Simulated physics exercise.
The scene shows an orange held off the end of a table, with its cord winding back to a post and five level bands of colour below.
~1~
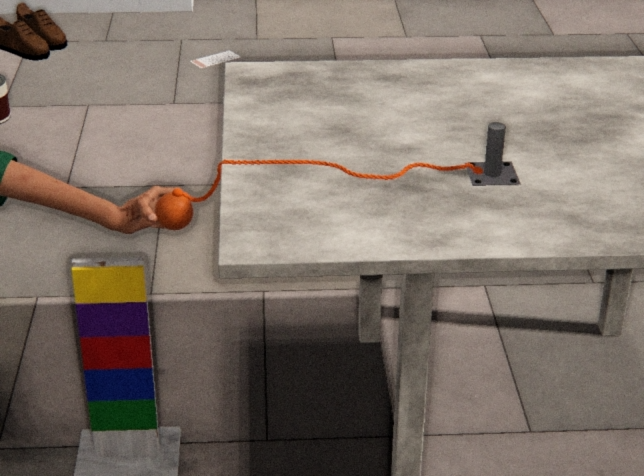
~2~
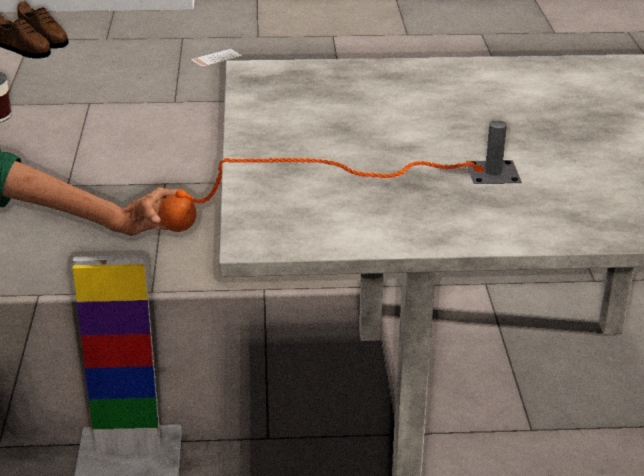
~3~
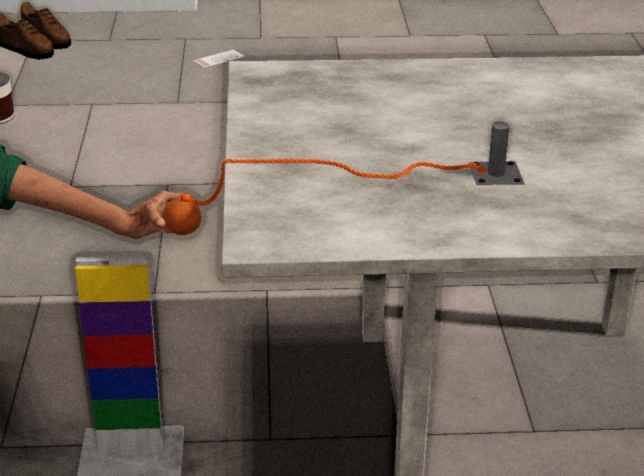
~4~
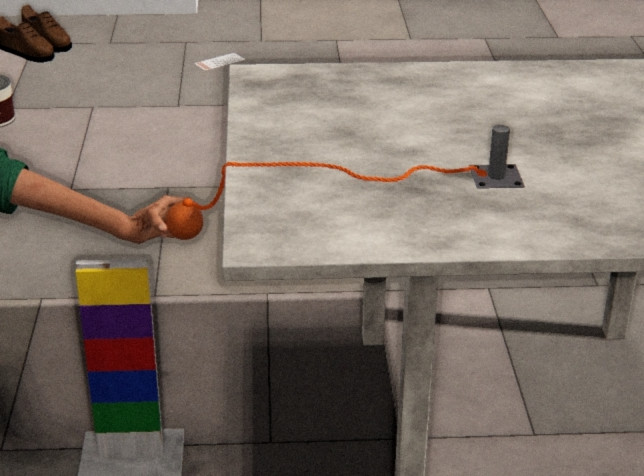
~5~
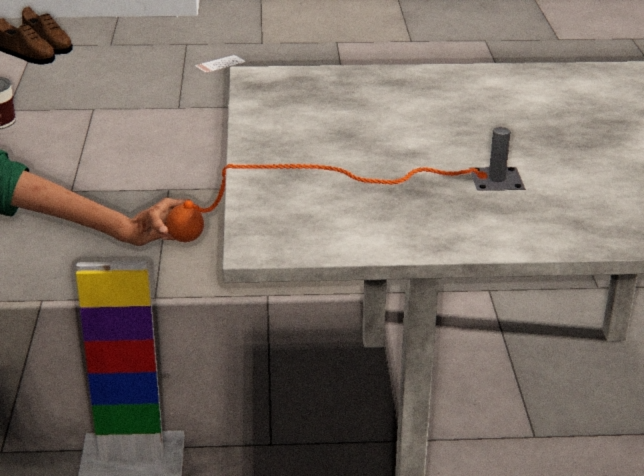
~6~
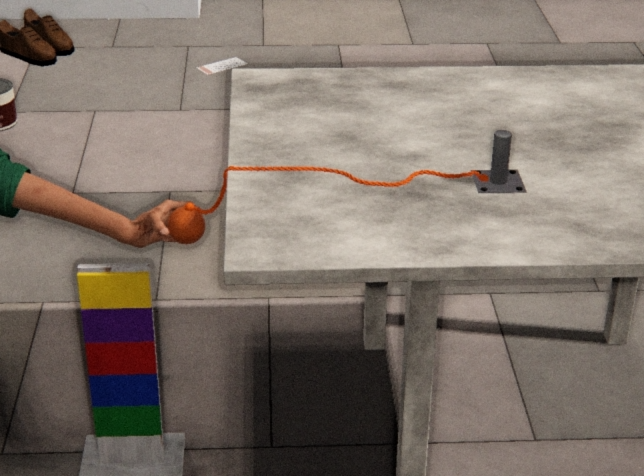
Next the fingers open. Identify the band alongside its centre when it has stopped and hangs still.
Its centre is alongside the yellow band.
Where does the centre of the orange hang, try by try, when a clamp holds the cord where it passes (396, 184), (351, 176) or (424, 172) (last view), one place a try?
For the three tries you'd see (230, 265), (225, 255) and (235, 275).
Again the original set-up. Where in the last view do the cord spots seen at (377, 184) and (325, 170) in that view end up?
I'd put the first at about (352, 179) and the other at about (291, 178).
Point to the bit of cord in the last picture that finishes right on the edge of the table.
Close to (258, 169).
A little later, orange near (197, 281); level with yellow.
Next, orange near (259, 289); level with yellow.
Later still, orange near (234, 292); level with yellow.
When it is over, orange near (233, 292); level with yellow. Its centre hangs level with the yellow band.
